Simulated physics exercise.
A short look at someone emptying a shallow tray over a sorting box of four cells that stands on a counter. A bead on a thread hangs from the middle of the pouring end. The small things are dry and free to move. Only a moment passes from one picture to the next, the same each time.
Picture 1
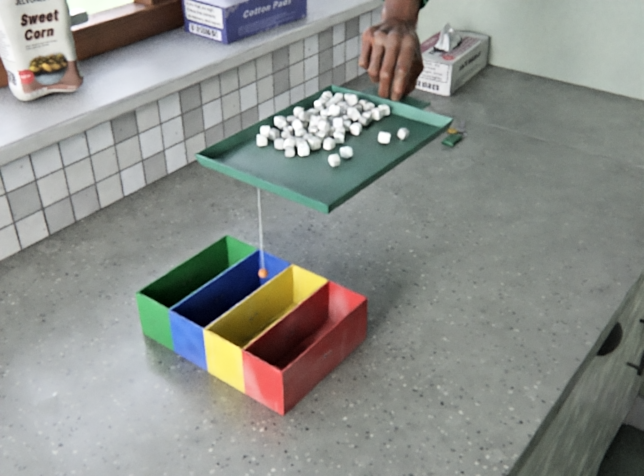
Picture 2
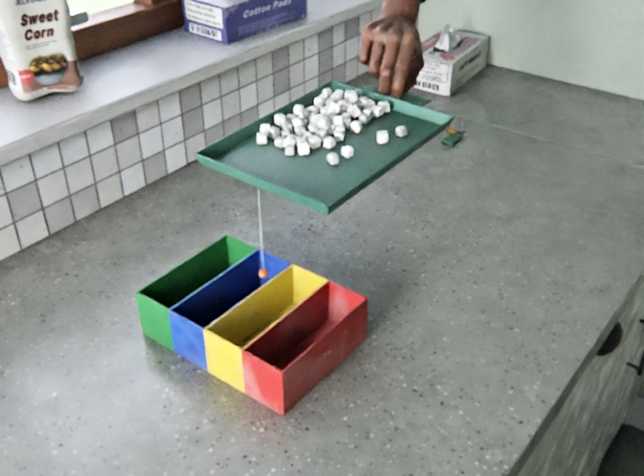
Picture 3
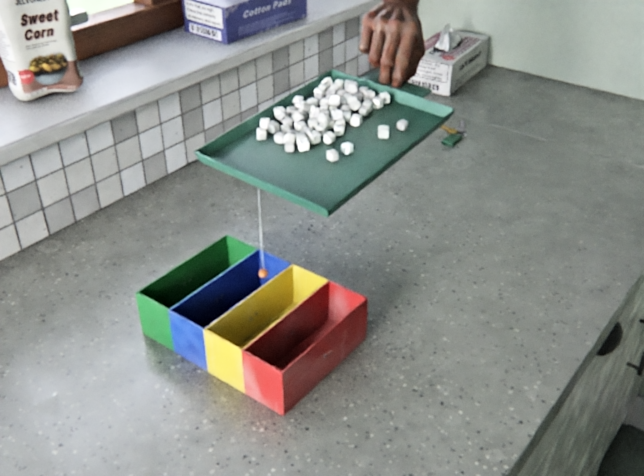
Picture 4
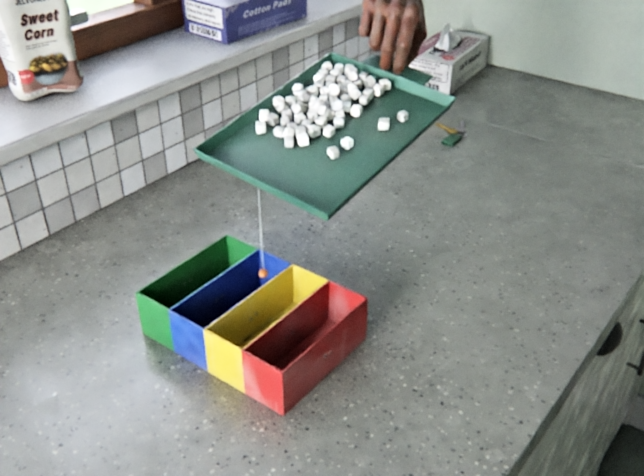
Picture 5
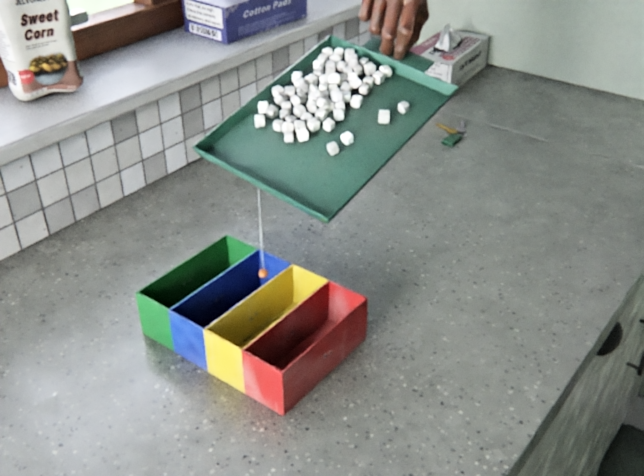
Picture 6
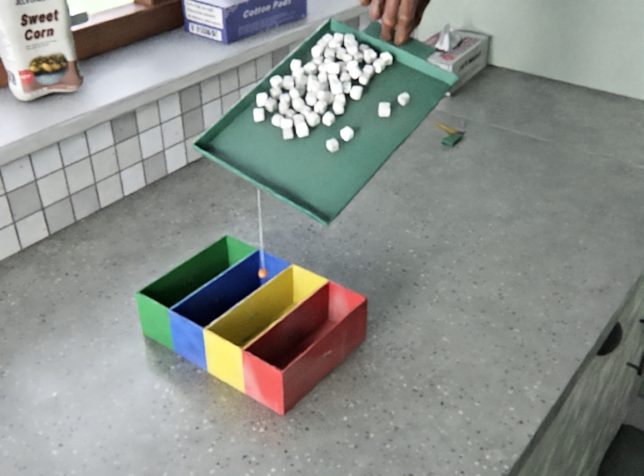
On a speckled gray counter, a hand raises the far end of a green tray of white cubes above a box with green, blue, yellow and red cells, steepening its slant as its near edge dips slightly toward the right corner.
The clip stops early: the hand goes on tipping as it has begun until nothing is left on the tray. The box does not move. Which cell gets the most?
Most goes to the red cell.
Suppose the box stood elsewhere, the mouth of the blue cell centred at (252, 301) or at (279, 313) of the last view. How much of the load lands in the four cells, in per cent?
About 100 and 90 per cent.
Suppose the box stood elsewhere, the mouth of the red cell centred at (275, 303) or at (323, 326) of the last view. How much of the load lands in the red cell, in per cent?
First some 10, then 60 per cent.
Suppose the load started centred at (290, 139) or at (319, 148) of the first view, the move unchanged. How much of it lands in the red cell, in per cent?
The first gives 60 %, the second 60 %.
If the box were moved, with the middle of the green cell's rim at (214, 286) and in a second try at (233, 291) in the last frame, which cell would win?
First the cell in red, then the yellow one.
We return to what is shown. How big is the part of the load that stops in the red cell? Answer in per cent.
Near 60 %.
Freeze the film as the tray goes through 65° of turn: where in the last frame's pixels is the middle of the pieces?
Near (315, 196).
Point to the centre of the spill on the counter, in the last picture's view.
Near (350, 465).
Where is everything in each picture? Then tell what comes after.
The first picture shows corners of the pouring end at (201, 154) and (327, 202), level; middle of the load at (325, 125), sugar cubes; bead on its thread at (263, 273); green cell at (155, 317); blue cell at (189, 336); yellow cell at (225, 357); red cell at (263, 379).
The second picture shows corners of the pouring end at (200, 153) and (327, 203), level; middle of the load at (325, 123).
The third picture shows corners of the pouring end at (200, 151) and (327, 206), tipped barely, lowest at the right corner; middle of the load at (325, 116).
The fourth picture shows corners of the pouring end at (199, 148) and (327, 210), tipped a little, lowest at the right corner; middle of the load at (325, 106).
The fifth picture shows corners of the pouring end at (198, 146) and (327, 215), tipped clearly, lowest at the right corner; middle of the load at (325, 96).
The sixth picture shows corners of the pouring end at (197, 144) and (327, 219), tipped clearly, lowest at the right corner; middle of the load at (324, 87); green cell at (155, 317); blue cell at (189, 336); yellow cell at (225, 357); red cell at (263, 379).
Soon, tray tipped steeply; most on the tray; a small part falling or outside the box.
A while on, tray tipped past a quarter turn; a small part on the tray; about half in the red cell; a small part in the yellow cell; about a third falling or outside the box.
Towards the end, tray tipped past a quarter turn; about two thirds in the red cell; a small part in the yellow cell; about a third falling or outside the box.
Finally, tray tipped past a quarter turn; about two thirds in the red cell; a small part in the yellow cell; none in the blue cell; none in the green cell; about a third outside the box.
